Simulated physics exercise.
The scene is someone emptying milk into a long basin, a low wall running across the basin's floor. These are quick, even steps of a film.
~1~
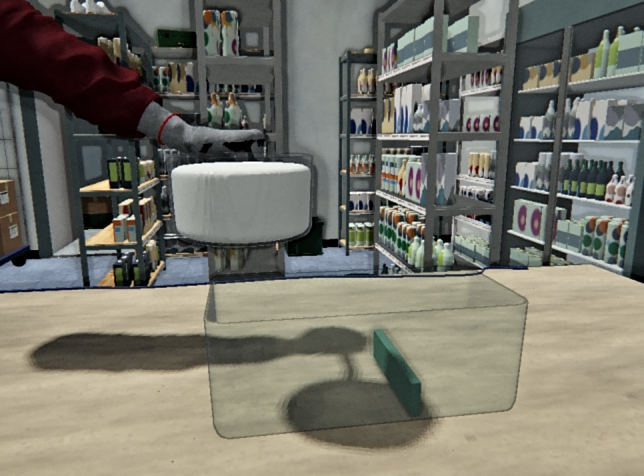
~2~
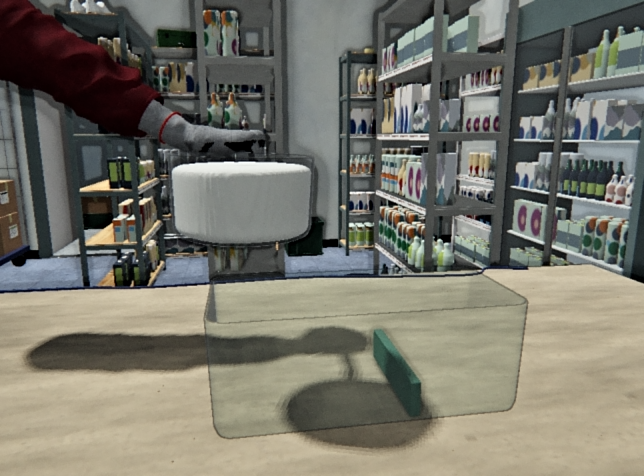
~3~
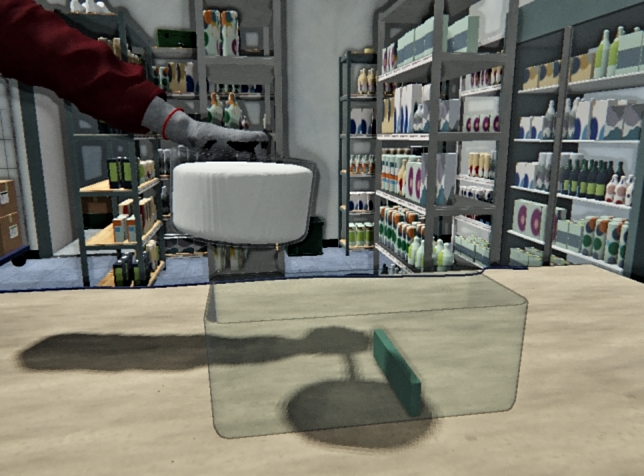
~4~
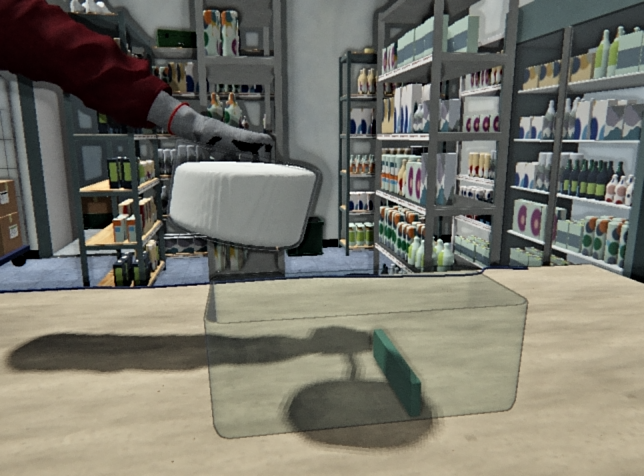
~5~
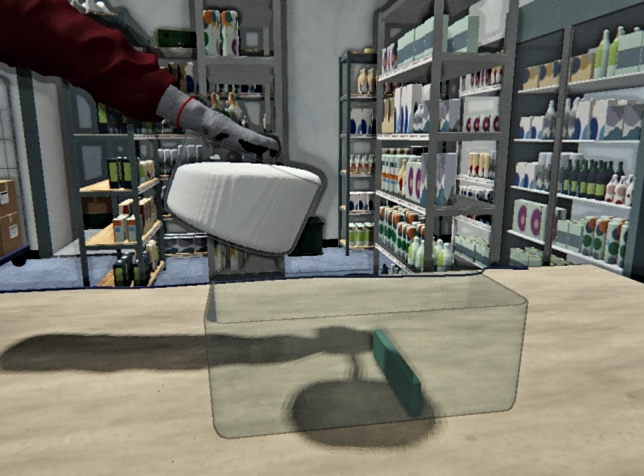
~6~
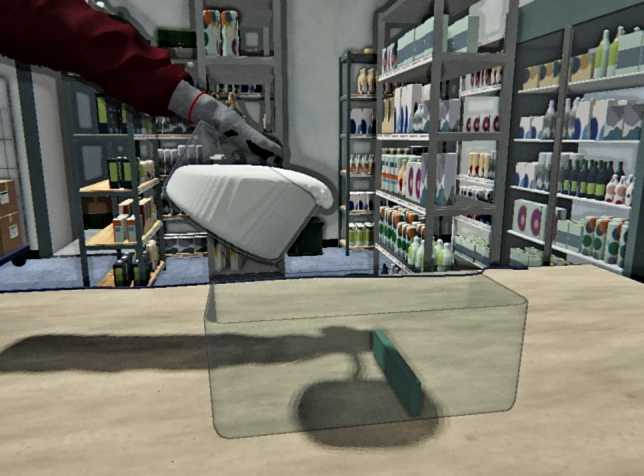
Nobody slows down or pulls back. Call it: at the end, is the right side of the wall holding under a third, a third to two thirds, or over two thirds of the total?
The right side holds under a third of the total.
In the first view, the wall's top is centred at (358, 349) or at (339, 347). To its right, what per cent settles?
45 % then 65 %, approximately.
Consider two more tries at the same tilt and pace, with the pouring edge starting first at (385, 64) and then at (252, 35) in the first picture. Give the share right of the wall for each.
The first gives 65 %, the second 20 %.
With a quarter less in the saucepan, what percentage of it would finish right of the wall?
Near 15 %.
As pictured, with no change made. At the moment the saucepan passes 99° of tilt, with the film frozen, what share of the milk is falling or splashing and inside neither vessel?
30 %.
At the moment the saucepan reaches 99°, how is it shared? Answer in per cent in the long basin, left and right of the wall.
The left part holds close to 40 per cent, the right part close to 0.
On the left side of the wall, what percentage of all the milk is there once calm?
Close to 80 percent.
A moment on, the saucepan is tipped on its side and 27 per cent is still to pour, 41 is left of the wall and 2 right of it.
Next, the saucepan is tipped right over and 4 per cent is still to pour, 82 is left of the wall and 7 right of it.
Then the saucepan is tipped right over and 0 per cent is still to pour, 83 is left of the wall and 14 right of it.
Later the saucepan is tipped right over and 0 per cent is still to pour, 82 is left of the wall and 15 right of it.
In the end 82 per cent lies left of the wall, 16 right of it and 3 outside.
